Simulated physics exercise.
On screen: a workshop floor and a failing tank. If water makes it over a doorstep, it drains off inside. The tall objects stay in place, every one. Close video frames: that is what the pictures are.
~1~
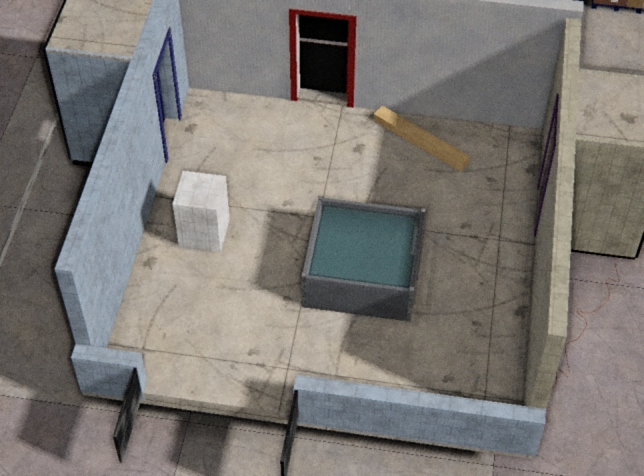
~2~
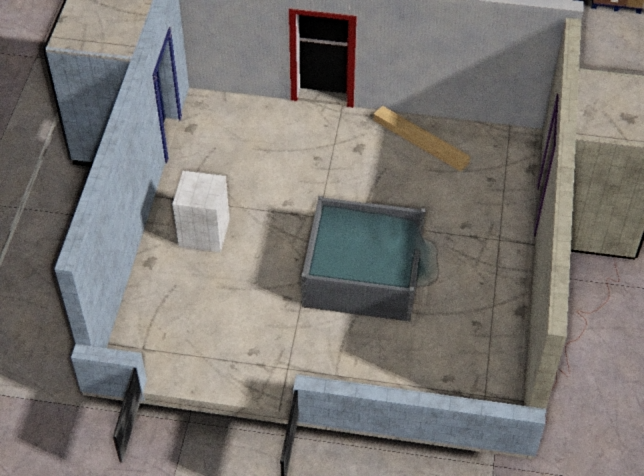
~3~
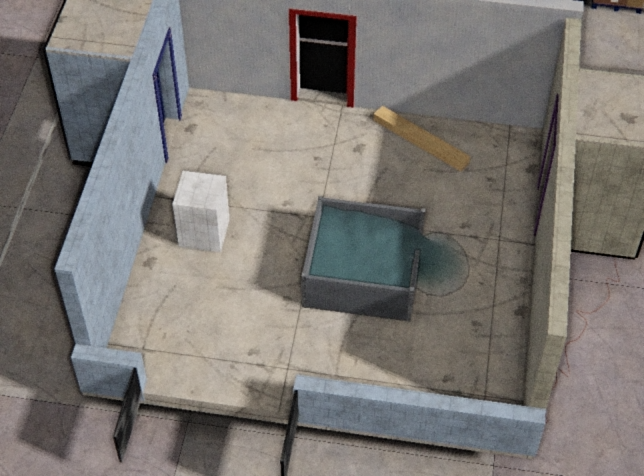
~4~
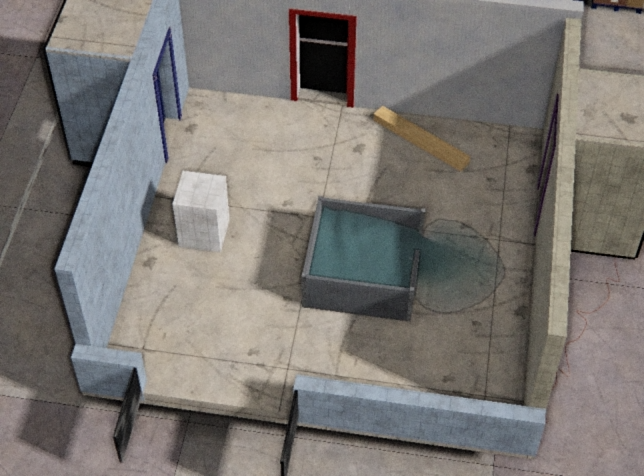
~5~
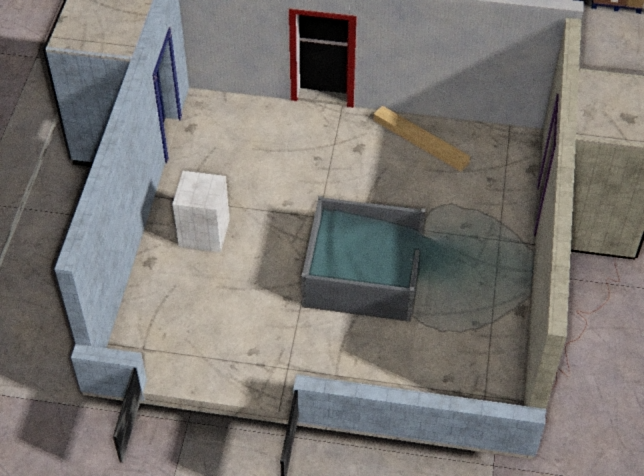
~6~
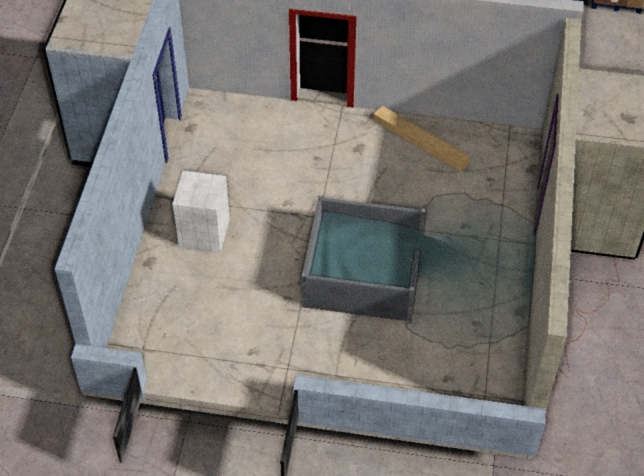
Workshop floor with a white block and wooden plank, water pouring from an open tank's right side and spreading toward the right wall.
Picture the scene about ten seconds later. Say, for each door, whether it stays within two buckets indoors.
The blue door sees two pails or less; the red door sees two pails or less; the purple door sees more than two pails.
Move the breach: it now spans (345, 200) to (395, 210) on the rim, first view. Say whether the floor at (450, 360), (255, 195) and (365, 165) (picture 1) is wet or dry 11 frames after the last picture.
Going through them one by one, I'd say high and dry, then high and dry, then waterlogged.
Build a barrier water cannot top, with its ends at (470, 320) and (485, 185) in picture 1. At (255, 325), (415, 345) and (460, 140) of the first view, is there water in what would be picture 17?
Spared, submerged, then submerged.
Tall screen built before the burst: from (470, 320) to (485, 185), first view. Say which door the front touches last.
My answer: The blue-painted one.
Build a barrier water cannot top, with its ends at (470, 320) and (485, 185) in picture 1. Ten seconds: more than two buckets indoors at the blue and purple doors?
With the barrier up, the blue door exceeds the limit and the purple door stays within limit.
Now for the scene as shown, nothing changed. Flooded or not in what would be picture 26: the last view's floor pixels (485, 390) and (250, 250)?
The first spot inundated, the second not yet wet.
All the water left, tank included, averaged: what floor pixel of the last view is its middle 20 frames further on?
About (439, 259).
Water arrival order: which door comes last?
The blue door.
A moment on, water covers 15 % of the floor; the blue door not reached, the red door not reached, the purple door under two buckets in.
Next, water covers 20 % of the floor; the blue door not reached, the red door not reached, the purple door over two buckets in.
Then, water covers 35 % of the floor; the blue door not reached, the red door wet at the sill, nothing in, the purple door over two buckets in.
Later, water covers 65 % of the floor; the blue door wet at the sill, nothing in, the red door wet at the sill, nothing in, the purple door over two buckets in.
In the end, water covers 85 % of the floor; the blue door wet at the sill, nothing in, the red door wet at the sill, nothing in, the purple door over two buckets in.
